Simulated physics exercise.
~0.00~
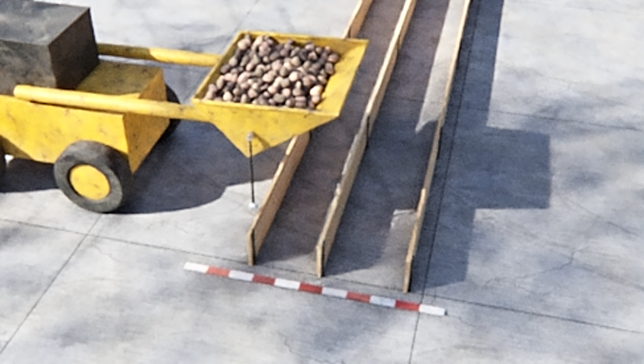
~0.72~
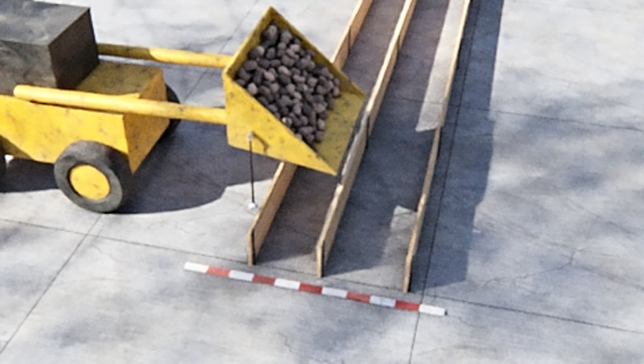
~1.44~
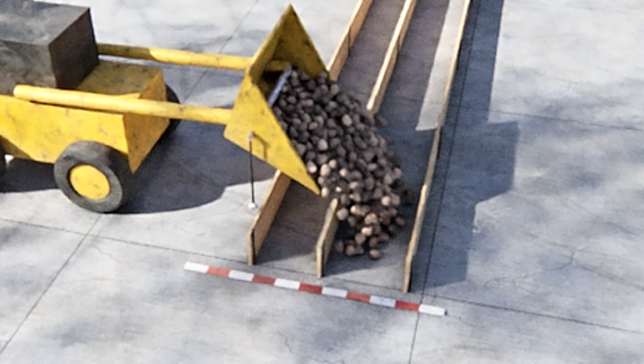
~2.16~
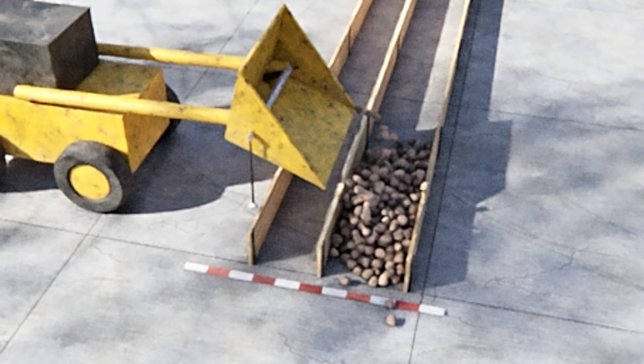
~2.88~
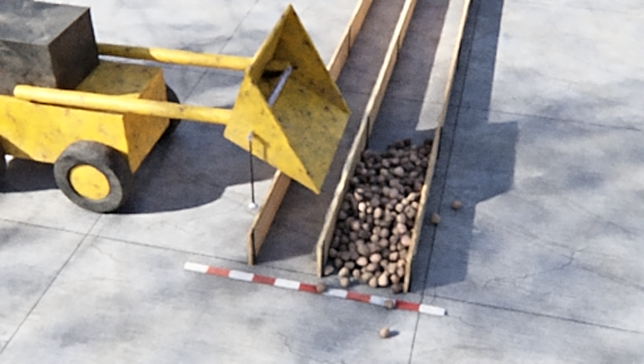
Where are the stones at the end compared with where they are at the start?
At the start the stones are piled in the loader's raised yellow bucket. By the end they lie lower and farther right, nearly all heaped on the floor between the middle and right-hand boards.
